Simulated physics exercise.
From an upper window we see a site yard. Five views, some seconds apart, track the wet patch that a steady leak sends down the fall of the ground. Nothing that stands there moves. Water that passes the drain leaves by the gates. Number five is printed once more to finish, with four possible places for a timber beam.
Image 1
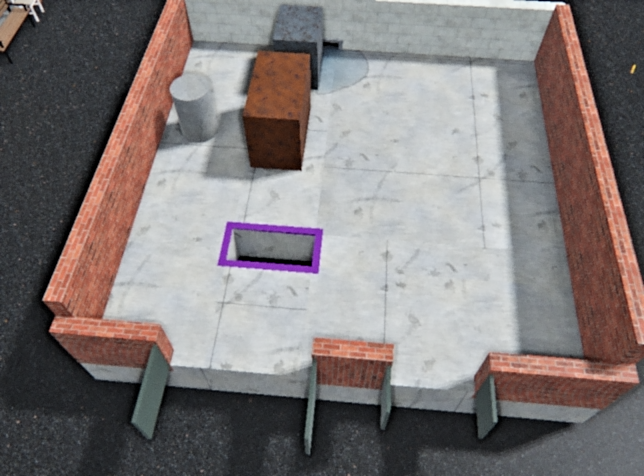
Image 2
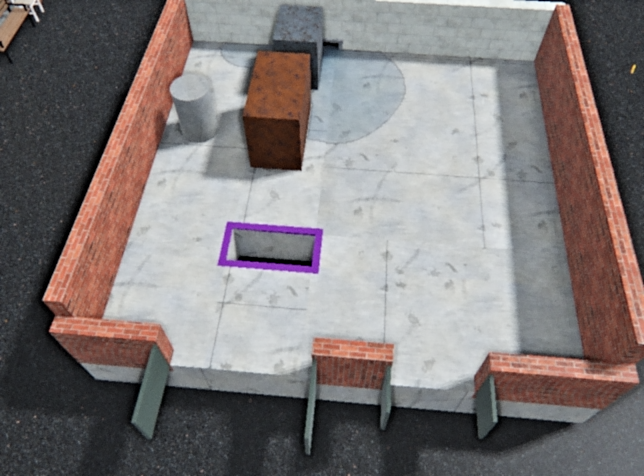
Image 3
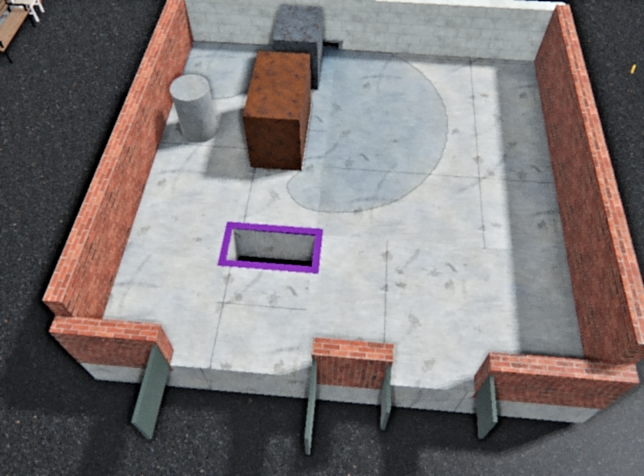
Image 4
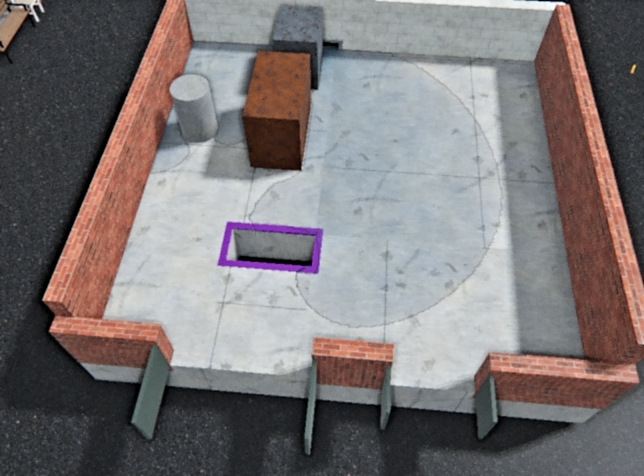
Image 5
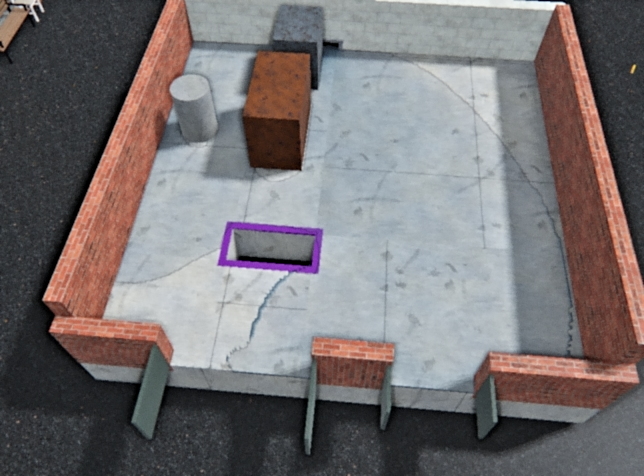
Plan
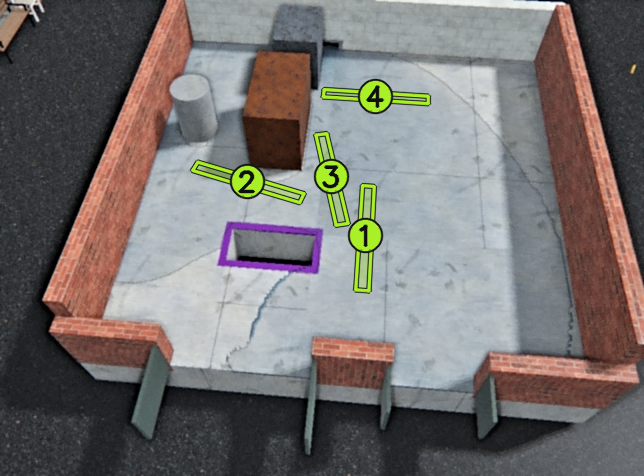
Water spreading from behind a rusty brown block across a brick-walled yard, reaching the purple-rimmed gully, then covering most of the floor.
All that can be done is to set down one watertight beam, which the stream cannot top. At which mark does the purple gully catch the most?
Use spot 1.
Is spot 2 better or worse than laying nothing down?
Worse.
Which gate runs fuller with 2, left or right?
The right gate.
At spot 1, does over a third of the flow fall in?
No.
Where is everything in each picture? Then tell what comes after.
Outfall at (330, 44); purple gully at (271, 247); open gate at (431, 372); open gate at (244, 355); 3 % of the ground under water, visible out to (322, 85); purple gully still dry, in the first picture.
In the second picture, 10 % of the ground under water, visible out to (362, 135); purple gully still dry.
In the third picture, 25 % of the ground under water, visible out to (310, 207); purple gully still dry.
In the fourth picture, 47 % of the ground under water, visible out to (374, 318); purple gully taking water.
In the fifth picture, 72 % of the ground under water, visible out to (532, 335); purple gully taking water.
In lime, 1 from (362, 290) to (368, 185); 2 from (195, 166) to (301, 198); 3 from (321, 134) to (342, 224); 4 from (323, 93) to (428, 99).
With 1, about 21 % of the stream goes into the purple gully, about 79 % out by the gates.
With 2, about 10 % of the stream goes into the purple gully, about 90 % out by the gates.
With 3, about 11 % of the stream goes into the purple gully, about 88 % out by the gates.
With 4, about 10 % of the stream goes into the purple gully, about 90 % out by the gates.
